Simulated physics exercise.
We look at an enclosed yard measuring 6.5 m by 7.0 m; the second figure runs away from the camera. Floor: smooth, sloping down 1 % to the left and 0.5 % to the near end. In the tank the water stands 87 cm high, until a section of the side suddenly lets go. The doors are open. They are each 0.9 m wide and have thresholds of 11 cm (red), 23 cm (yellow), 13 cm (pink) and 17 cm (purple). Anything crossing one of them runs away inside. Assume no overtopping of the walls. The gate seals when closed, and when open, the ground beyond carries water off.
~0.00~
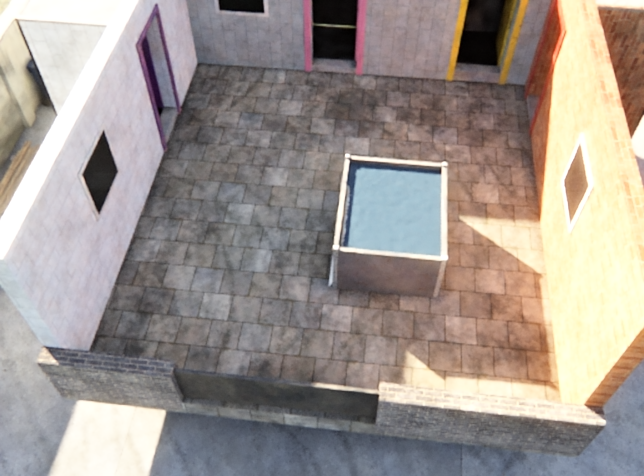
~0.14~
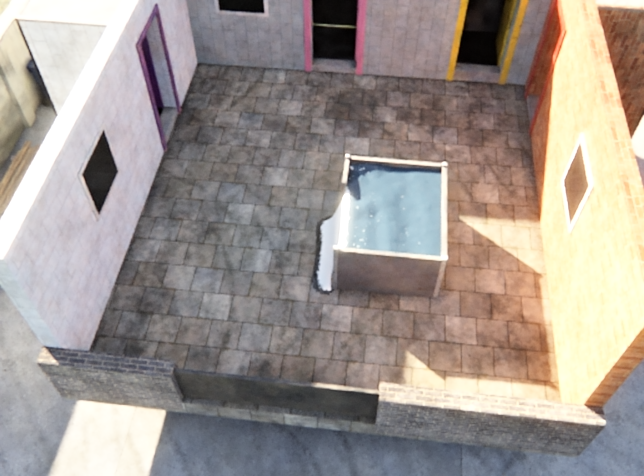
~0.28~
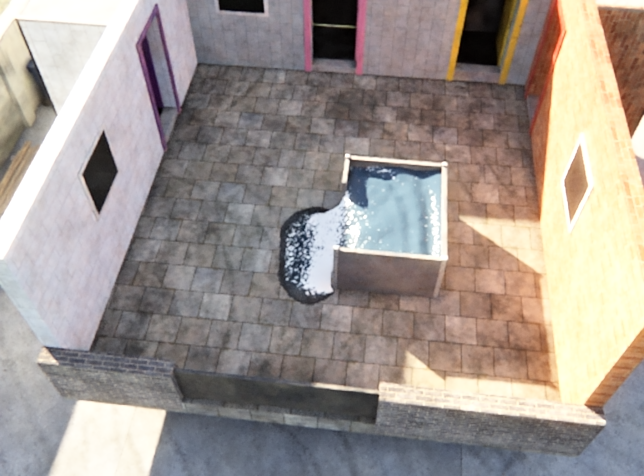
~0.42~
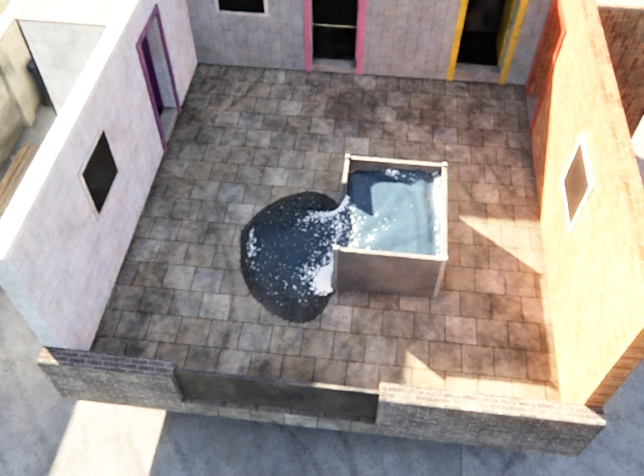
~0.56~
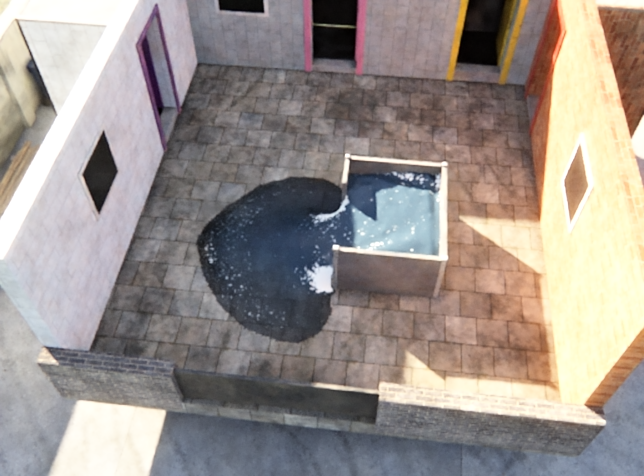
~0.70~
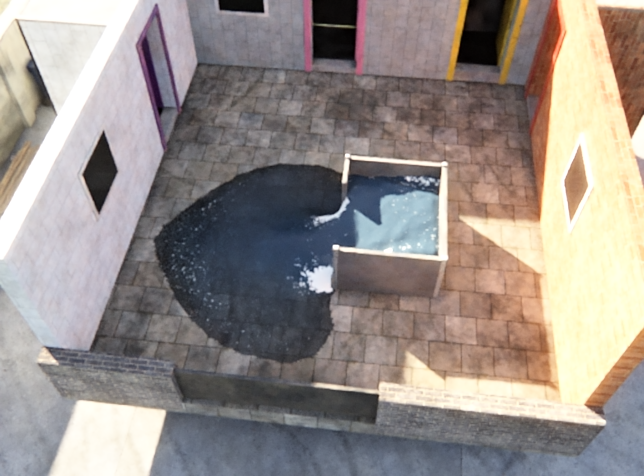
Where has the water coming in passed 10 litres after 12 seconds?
At the red door it has not passed it; at the yellow door it has not passed it; at the pink door it has not passed it; at the purple door it has not passed it.
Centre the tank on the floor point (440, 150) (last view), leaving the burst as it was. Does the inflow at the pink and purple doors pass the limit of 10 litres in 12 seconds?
Lab note: Pink door limit not exceeded; purple door limit exceeded.
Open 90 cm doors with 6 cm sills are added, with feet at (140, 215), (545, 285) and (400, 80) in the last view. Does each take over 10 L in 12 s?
First doorway gets there, second falls short, third falls short.
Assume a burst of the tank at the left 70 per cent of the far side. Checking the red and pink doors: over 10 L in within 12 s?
With respect to that limit, red ends up outside it, pink ends up outside it.
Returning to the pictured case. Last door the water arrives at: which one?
The final one is the red door.
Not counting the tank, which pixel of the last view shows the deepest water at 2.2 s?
Roughly at pixel (81, 375).
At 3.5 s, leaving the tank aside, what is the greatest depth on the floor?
I'd say near 24 centimetres.
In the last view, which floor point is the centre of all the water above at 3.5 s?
The water's centre is around (234, 238).
After 1.4 s water covers 35 % of the floor and is deepest (38 cm) near (331, 269); red door not reached, yellow door not reached, pink door not reached, purple door not reached.
After 2.2 s water covers 35 % of the floor and is deepest (46 cm) near (81, 375); red door not reached, yellow door not reached, pink door not reached, purple door 15 cm at the sill, 0 L in.
After 3.5 s water covers 45 % of the floor and is deepest (24 cm) near (138, 224); red door not reached, yellow door not reached, pink door not reached, purple door 10 cm at the sill, 0 L in.
After 7.0 s water covers 85 % of the floor and is deepest (14 cm) near (182, 107); red door 6 cm at the sill, 0 L in, yellow door 2 cm at the sill, 0 L in, pink door 8 cm at the sill, 0 L in, purple door 7 cm at the sill, 0 L in.
After 12.0 s water covers 100 % of the floor and is deepest (9 cm) near (448, 233); red door 3 cm at the sill, 0 L in, yellow door 4 cm at the sill, 0 L in, pink door 3 cm at the sill, 0 L in, purple door 7 cm at the sill, 0 L in.
